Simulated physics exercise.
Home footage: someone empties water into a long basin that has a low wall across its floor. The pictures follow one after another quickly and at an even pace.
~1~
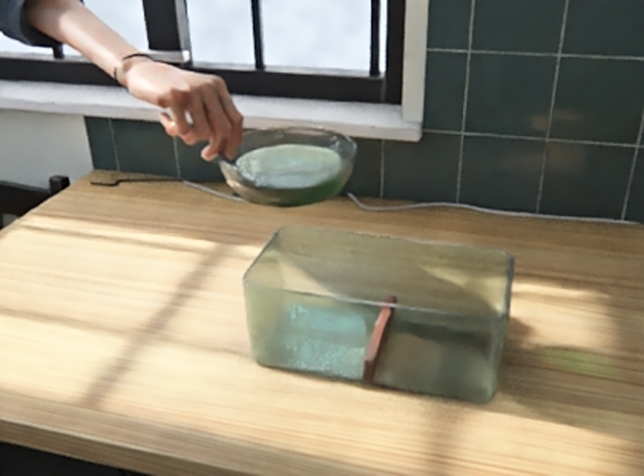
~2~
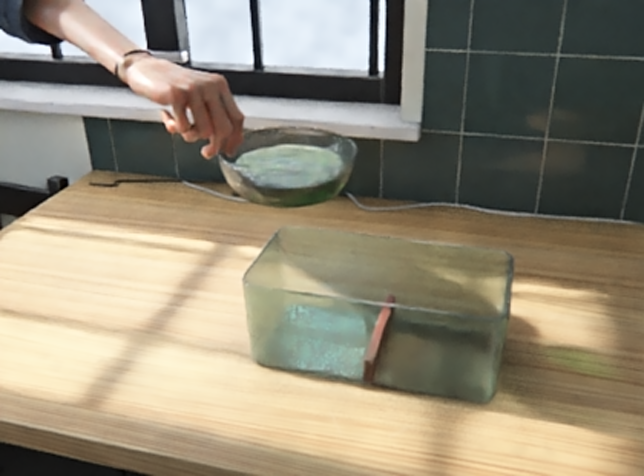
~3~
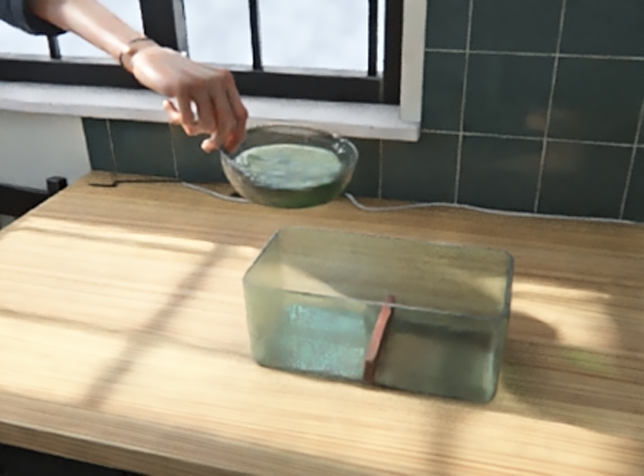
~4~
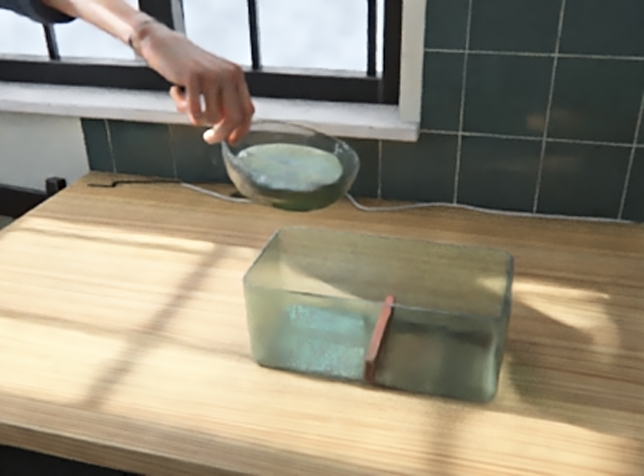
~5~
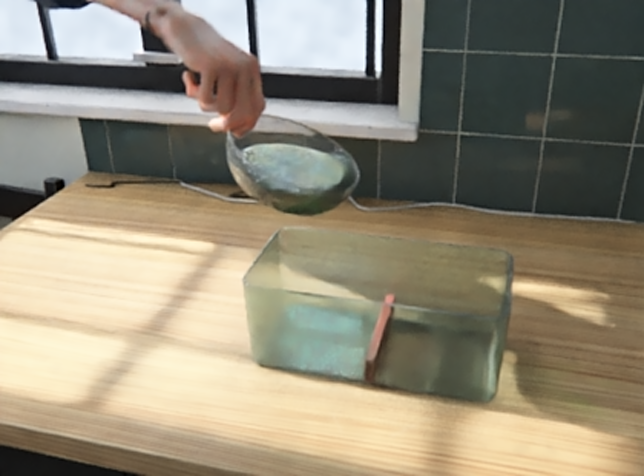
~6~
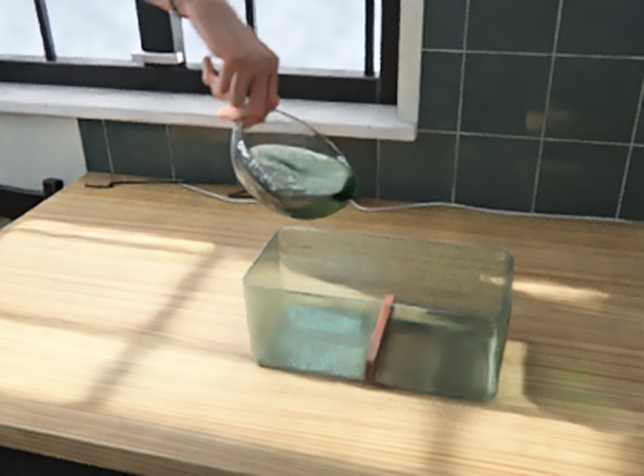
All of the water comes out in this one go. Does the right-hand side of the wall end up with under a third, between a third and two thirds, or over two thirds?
It ends up with between a third and two thirds.
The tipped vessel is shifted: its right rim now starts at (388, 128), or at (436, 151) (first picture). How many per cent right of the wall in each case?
It comes out at around 70 percent and then around 75 percent.
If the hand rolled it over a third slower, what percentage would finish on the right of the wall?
Roughly 55 in a hundred.
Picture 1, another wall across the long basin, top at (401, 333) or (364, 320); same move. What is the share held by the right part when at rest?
That'd be about 20 percent for the first and about 70 percent for the other.
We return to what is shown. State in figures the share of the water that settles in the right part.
Close to 50 percent.
A moment on, the tilt is 98° and 3 per cent is still to pour, 37 is left of the wall and 33 right of it.
Next, the tilt is 101° and 0 per cent is still to pour, 46 is left of the wall and 52 right of it.
Then the tilt is 101° and 0 per cent is still to pour, 50 is left of the wall and 48 right of it.
Later the tilt is 101° and 0 per cent is still to pour, 50 is left of the wall and 48 right of it.
In the end 50 per cent lies left of the wall, 48 right of it and 2 outside.
